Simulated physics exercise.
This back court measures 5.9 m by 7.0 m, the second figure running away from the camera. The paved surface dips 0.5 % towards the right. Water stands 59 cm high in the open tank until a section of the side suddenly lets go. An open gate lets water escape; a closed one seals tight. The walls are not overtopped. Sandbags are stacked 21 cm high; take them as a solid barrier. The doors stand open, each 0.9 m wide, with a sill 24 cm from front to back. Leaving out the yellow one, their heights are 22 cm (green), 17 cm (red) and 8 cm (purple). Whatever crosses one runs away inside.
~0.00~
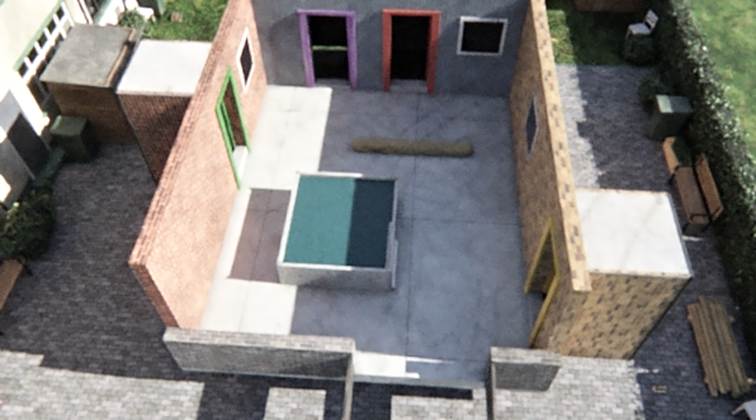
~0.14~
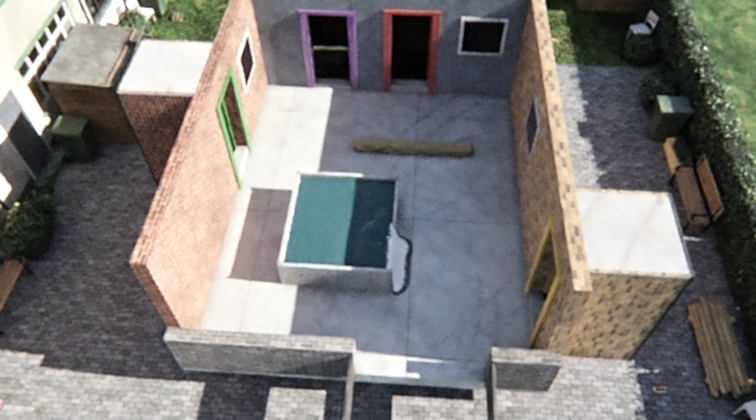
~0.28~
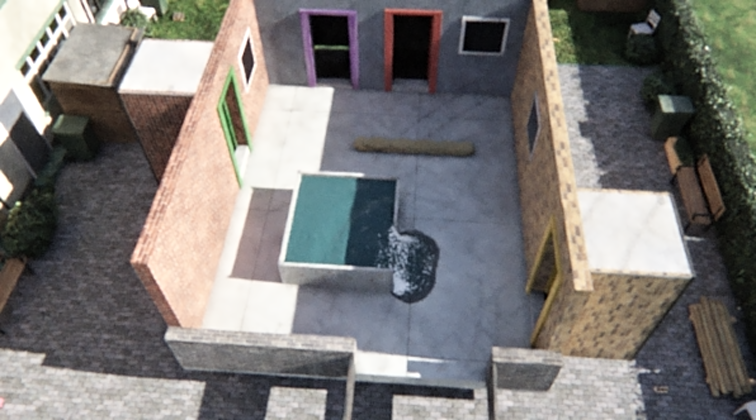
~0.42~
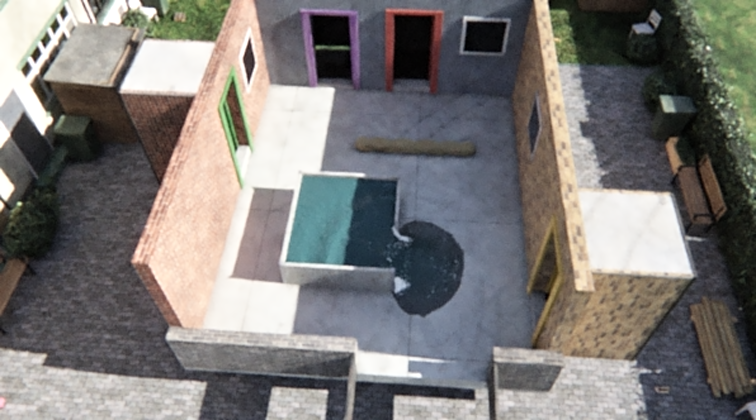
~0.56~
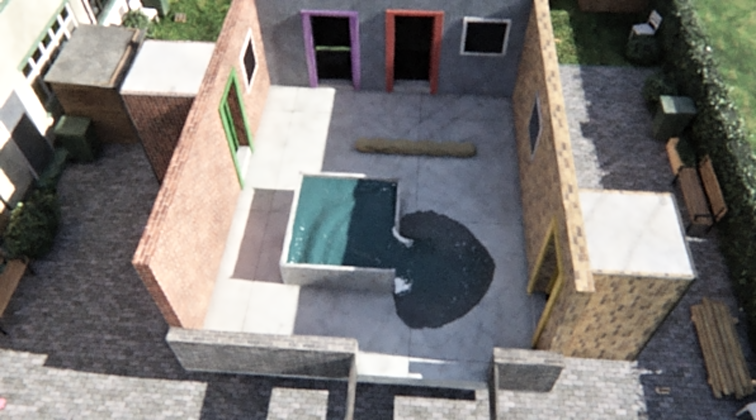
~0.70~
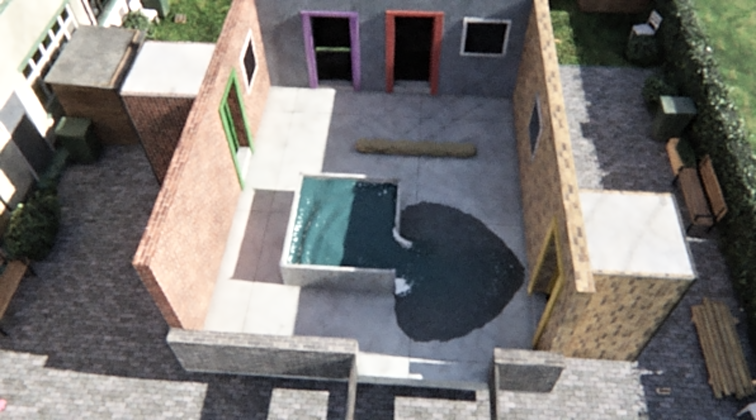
The clip opens on a walled court seen from above, with still water in an open tank and a dry floor around it. Water then pours through a gap in the tank's right side, and a dark, rounded puddle spreads steadily rightward across the paving, ending close to the yellow door.
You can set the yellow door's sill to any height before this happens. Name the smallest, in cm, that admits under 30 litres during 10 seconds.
Close to 22 cm is just enough.
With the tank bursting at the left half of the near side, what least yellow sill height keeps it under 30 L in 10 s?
Some 8.0 cm.
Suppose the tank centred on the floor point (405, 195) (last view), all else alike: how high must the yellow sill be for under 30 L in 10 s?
About 10.0 cm.
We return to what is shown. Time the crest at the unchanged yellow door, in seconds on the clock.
At about 2.4 s.
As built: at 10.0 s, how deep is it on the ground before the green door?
Some 6.5 cm.
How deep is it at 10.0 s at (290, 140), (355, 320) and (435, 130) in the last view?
In that order: 5, 2 and 3 cm.
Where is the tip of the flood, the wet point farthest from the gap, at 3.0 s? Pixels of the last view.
Near (508, 101).
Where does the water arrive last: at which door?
It is the green one.
After 1.4 s water covers 20 % of the floor, deepest (36 cm) near (399, 274); 25 cm at the yellow door, 1 litre in over its 19 cm sill.
After 3.0 s water covers 30 % of the floor, deepest (28 cm) near (514, 289); 25 cm at the yellow door, 47 litres in over its 19 cm sill.
After 10.0 s water covers 90 % of the floor, deepest (10 cm) near (520, 372); 9 cm at the yellow door, 60 litres in over its 19 cm sill.
At the yellow door as built, the water arrived by 1.0 s and peaked near 28 cm at 2.4 s.
Run again over the same 10 s with other heights there, 67 litres in over 18.5 cm, 13 litres over 25 cm. The limit of 30 litres is kept from about 22 cm up.
